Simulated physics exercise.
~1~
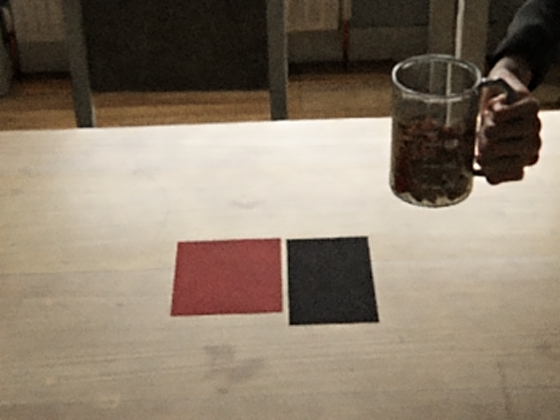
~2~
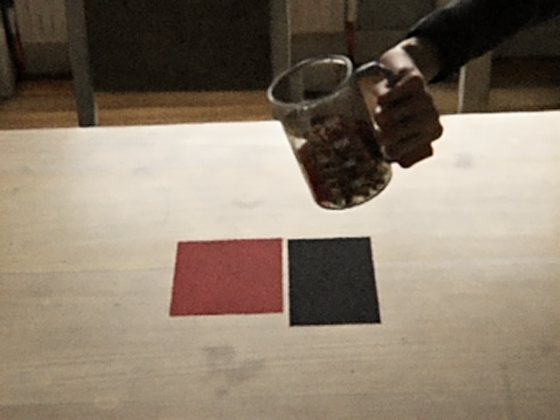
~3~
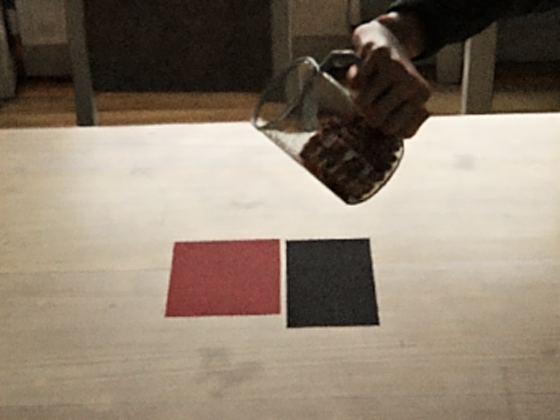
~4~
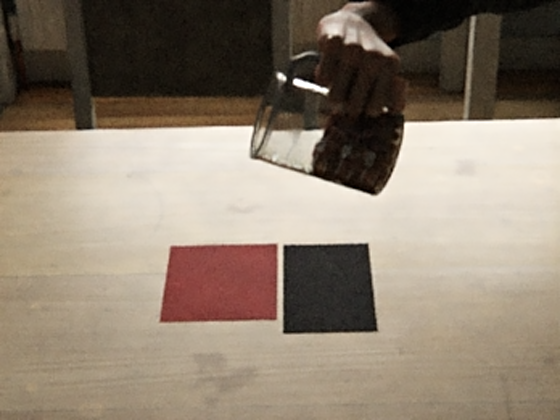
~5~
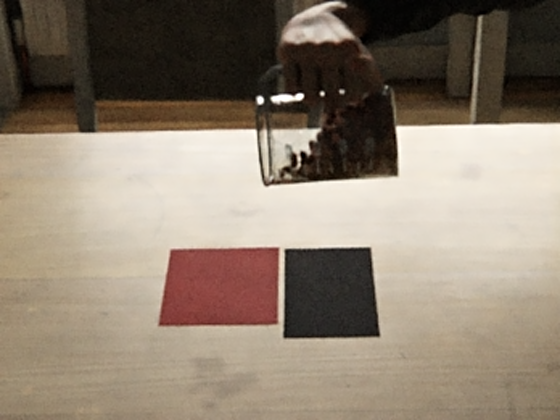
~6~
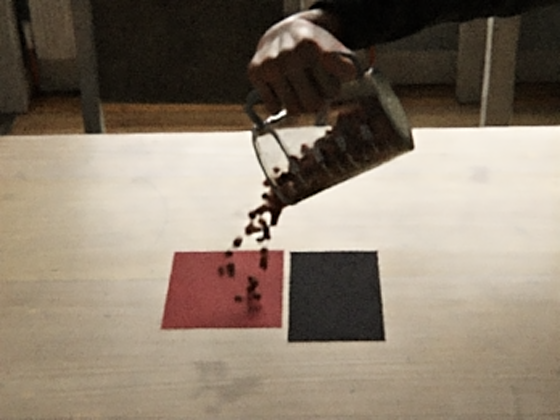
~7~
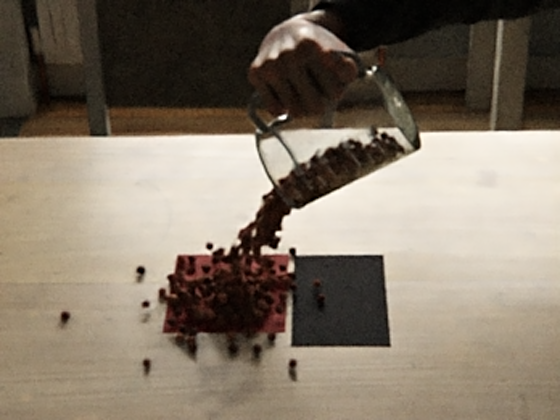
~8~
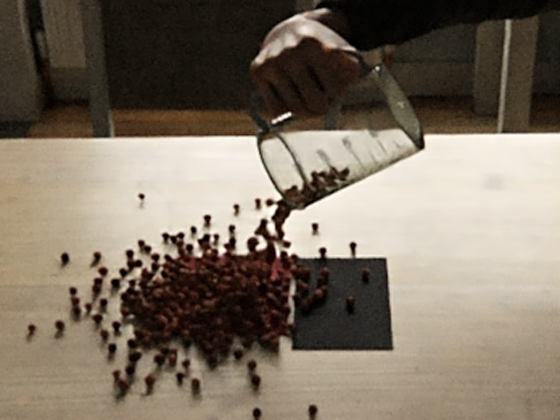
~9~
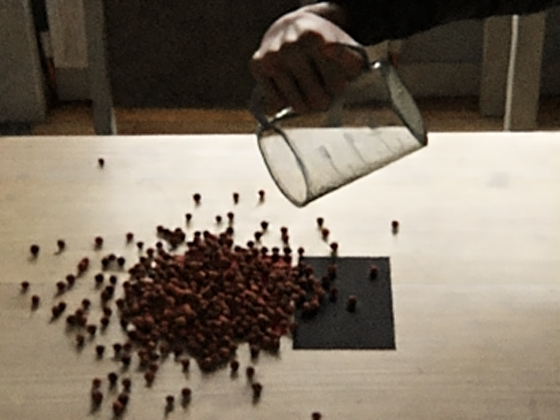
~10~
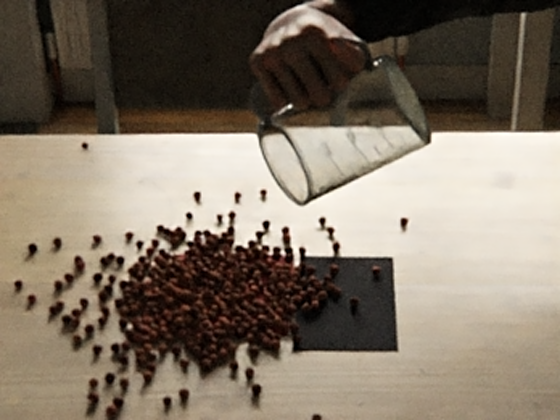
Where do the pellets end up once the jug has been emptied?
Large shares of them end up on the red mat and on the bare table around it, while only a small share lands on the black mat.
